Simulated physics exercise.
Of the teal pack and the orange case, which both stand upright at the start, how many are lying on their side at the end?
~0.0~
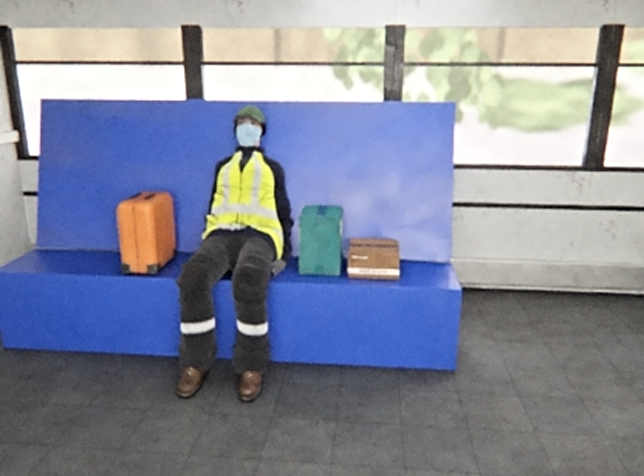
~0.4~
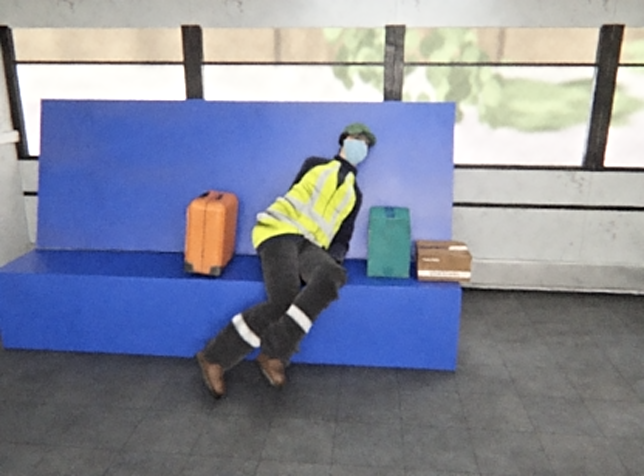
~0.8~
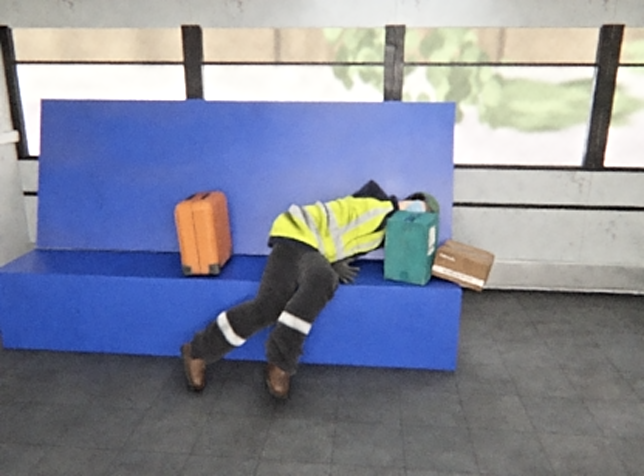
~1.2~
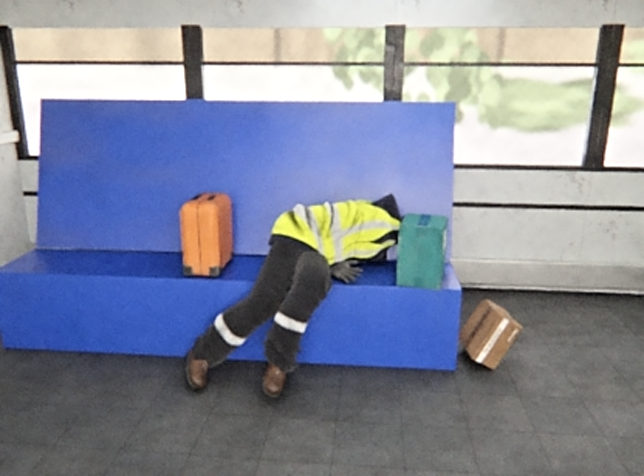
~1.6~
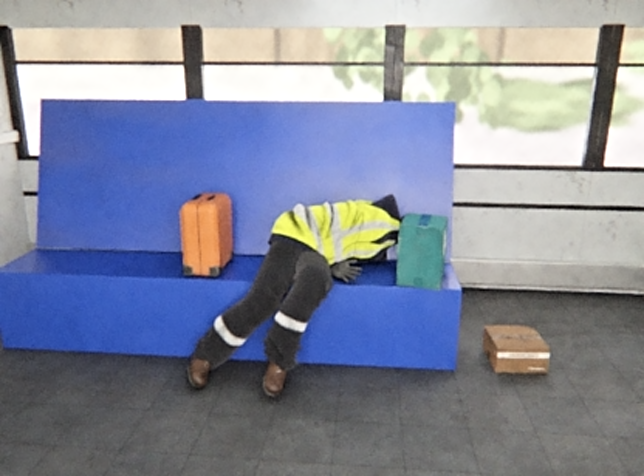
None of them are lying on their side. The teal pack and the orange case both still stand upright on the bench.
